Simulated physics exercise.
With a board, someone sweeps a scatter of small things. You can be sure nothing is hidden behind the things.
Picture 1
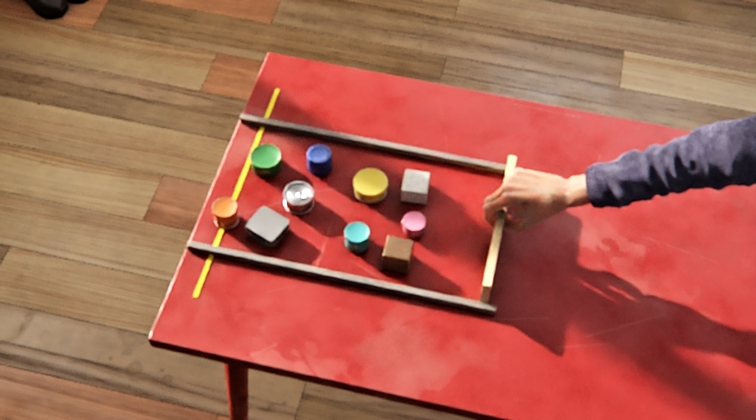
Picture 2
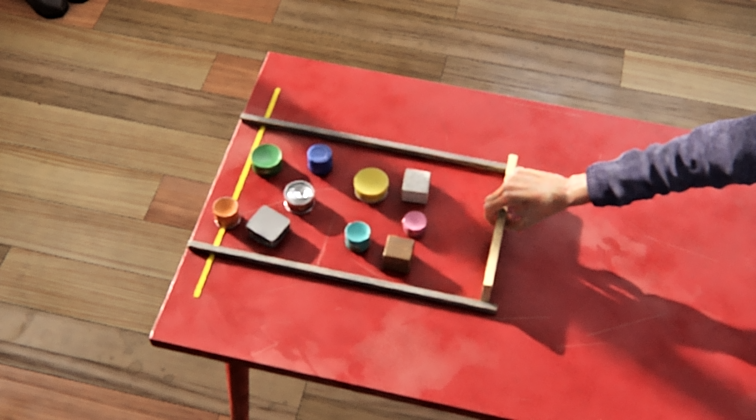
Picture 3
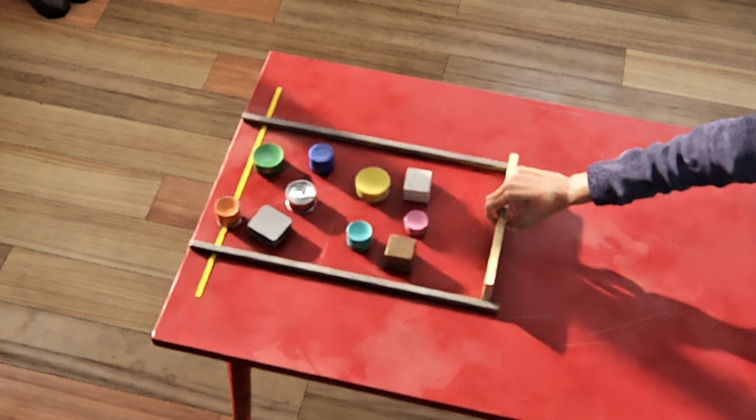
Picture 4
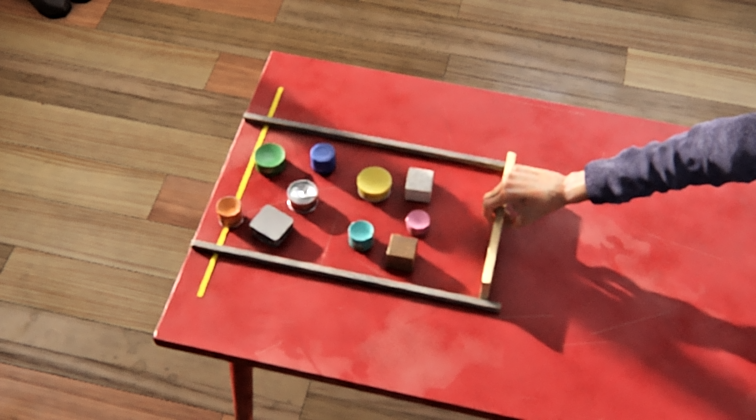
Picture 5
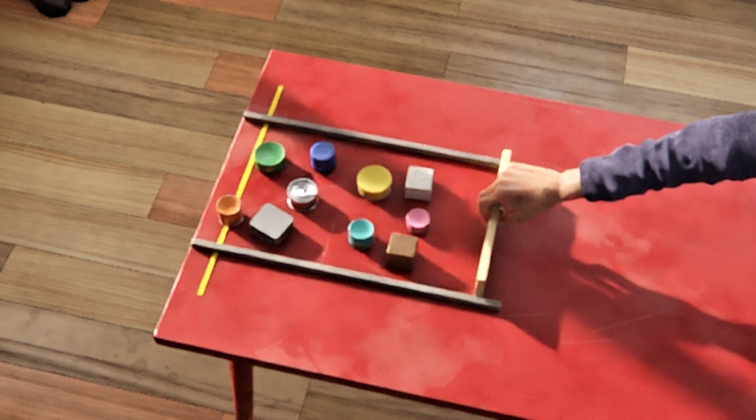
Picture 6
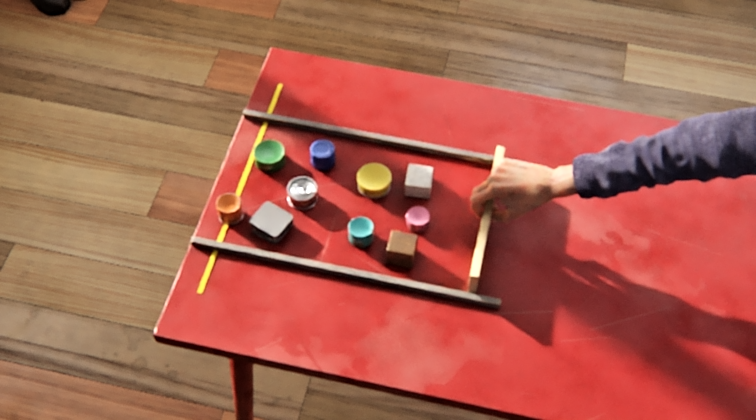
A hand in a dark purple-grey sleeve slides a pale wooden board slightly left between two dark rails on a red table, after holding it nearly still at first. Seen from above at an angle, the table stands on a wood-plank floor, with yellow tape across its left side. Green, blue, orange, silver, yellow, turquoise and pink round items and grey and brown blocks stay put, untouched, as the view drifts very slightly.
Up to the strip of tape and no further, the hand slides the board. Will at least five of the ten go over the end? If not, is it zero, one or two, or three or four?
Yes, five or more go over.
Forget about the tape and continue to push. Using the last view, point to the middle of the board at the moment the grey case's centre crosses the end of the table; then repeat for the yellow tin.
Near (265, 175) and (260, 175).
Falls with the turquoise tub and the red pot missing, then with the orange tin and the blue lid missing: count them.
First try 4, second try 4.
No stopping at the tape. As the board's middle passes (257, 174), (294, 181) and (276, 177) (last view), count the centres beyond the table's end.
4; 1; 2.
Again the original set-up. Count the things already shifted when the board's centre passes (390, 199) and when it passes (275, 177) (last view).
At the first spot the count is 5, and at the second it is 10.
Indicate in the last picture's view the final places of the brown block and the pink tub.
Answer: First (214, 213), after that (231, 179).
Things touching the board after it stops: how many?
5.
Soon after, none off yet; orange tin at rest near (230, 209); green tub at rest near (270, 156); grey case at rest near (272, 224).
Then, none off yet; orange tin at rest near (230, 209); green tub at rest near (270, 156); grey case moving near (266, 223).
Further on, none off yet; orange tin tipped well over near (184, 218); green tub moved about its own width near (229, 141); grey case moved about its own width near (224, 215).
By the end, the number that fall off is five or more; fallen, yellow tin, red pot, grey case, green tub and orange tin.
